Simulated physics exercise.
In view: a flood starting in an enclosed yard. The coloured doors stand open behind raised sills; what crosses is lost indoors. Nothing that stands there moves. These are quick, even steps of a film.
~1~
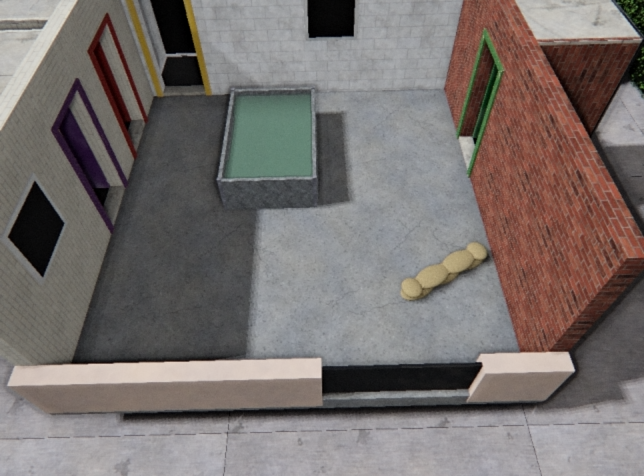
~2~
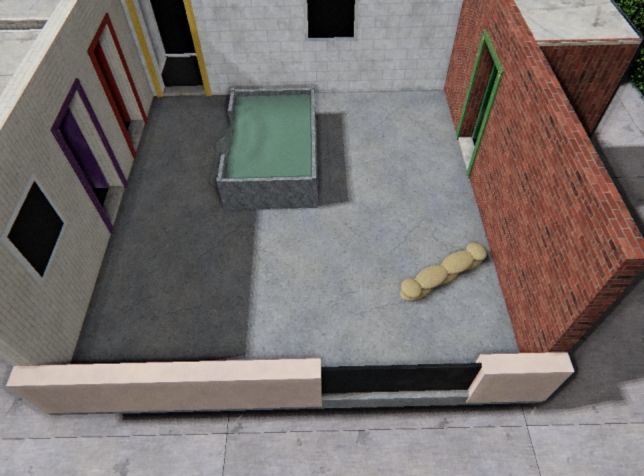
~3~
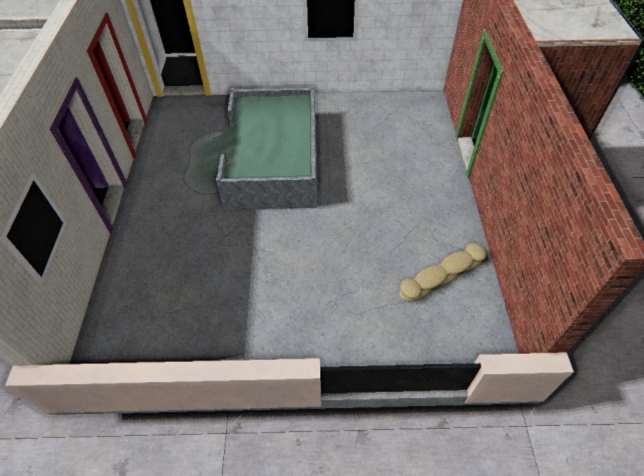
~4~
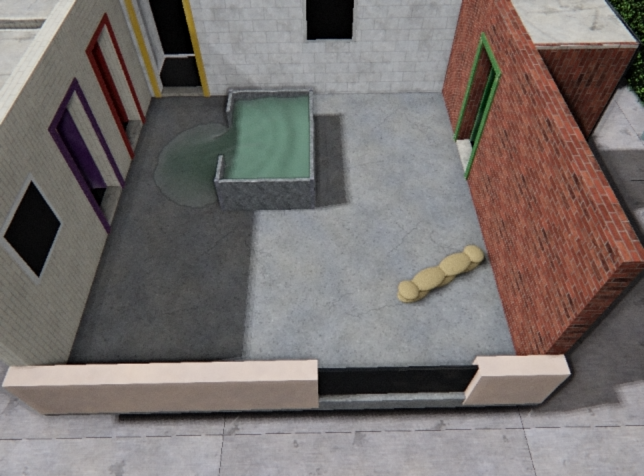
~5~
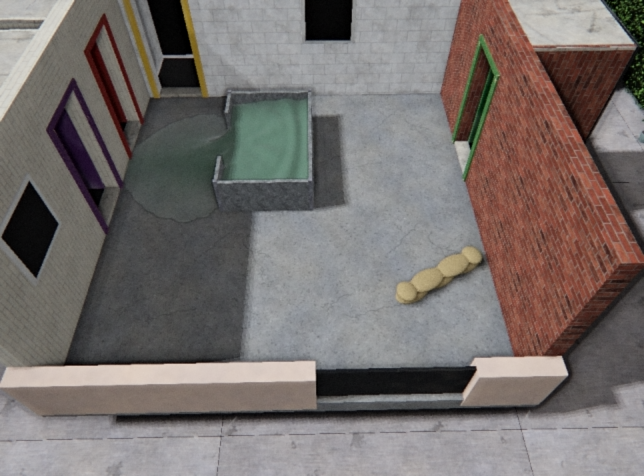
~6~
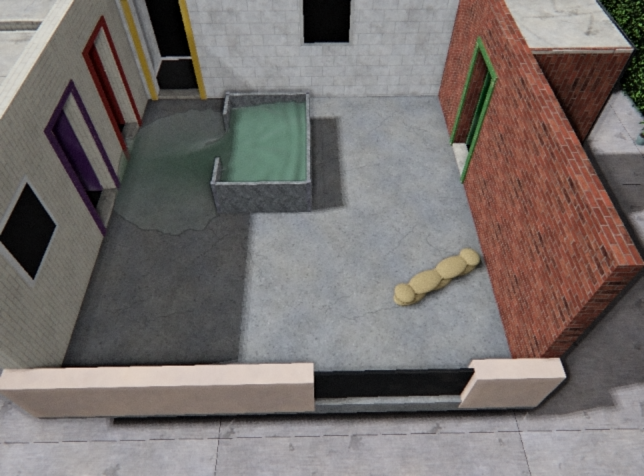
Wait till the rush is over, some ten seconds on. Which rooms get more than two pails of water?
In the end: The red door lets in a lot; the yellow door lets in a lot; the green door admits no more than that; the purple door lets in a lot.
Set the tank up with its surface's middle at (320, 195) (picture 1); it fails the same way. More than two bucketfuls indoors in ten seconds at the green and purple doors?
In short: Green door keeps below it; purple door floods.
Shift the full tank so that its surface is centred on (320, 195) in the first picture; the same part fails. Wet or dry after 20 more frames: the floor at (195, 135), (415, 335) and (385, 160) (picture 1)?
In that order: Covered, not flooded, no water.
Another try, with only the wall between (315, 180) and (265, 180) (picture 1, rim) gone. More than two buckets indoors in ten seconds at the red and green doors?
One by one: The red door takes less, the green door keeps below it.
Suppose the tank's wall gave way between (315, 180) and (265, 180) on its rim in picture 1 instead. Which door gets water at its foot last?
I say the door marked yellow.
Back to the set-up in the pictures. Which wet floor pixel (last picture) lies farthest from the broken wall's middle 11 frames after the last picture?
Roughly at (59, 378).
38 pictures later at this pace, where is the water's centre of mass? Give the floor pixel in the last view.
Around (228, 200).
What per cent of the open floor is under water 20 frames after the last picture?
I make it 40 per cent.
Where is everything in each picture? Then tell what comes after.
Still water in the tank at (271, 134), in the first frame.
Water pours out at (232, 151) and has run to a hidden place, in the second frame.
Water pours out at (232, 153) and has run to (199, 141), in the third frame.
The front is at (158, 173), out from the gap at (231, 154), in the fourth frame.
Water pours out at (229, 155) and has run to (125, 179), in the fifth frame.
Water pours out at (227, 156) and has run to (115, 203), in the sixth frame.
A moment on, water covers 15 % of the floor; the red door over two buckets in, the yellow door wet at the sill, nothing in, the green door not reached, the purple door over two buckets in.
Next, water covers 25 % of the floor; the red door far over two buckets in, the yellow door under two buckets in, the green door not reached, the purple door far over two buckets in.
Then, water covers 40 % of the floor; the red door far over two buckets in, the yellow door over two buckets in, the green door not reached, the purple door far over two buckets in.
Later, water covers 60 % of the floor; the red door far over two buckets in, the yellow door far over two buckets in, the green door not reached, the purple door far over two buckets in.
In the end, water covers 85 % of the floor; the red door far over two buckets in, the yellow door far over two buckets in, the green door wet at the sill, nothing in, the purple door far over two buckets in.
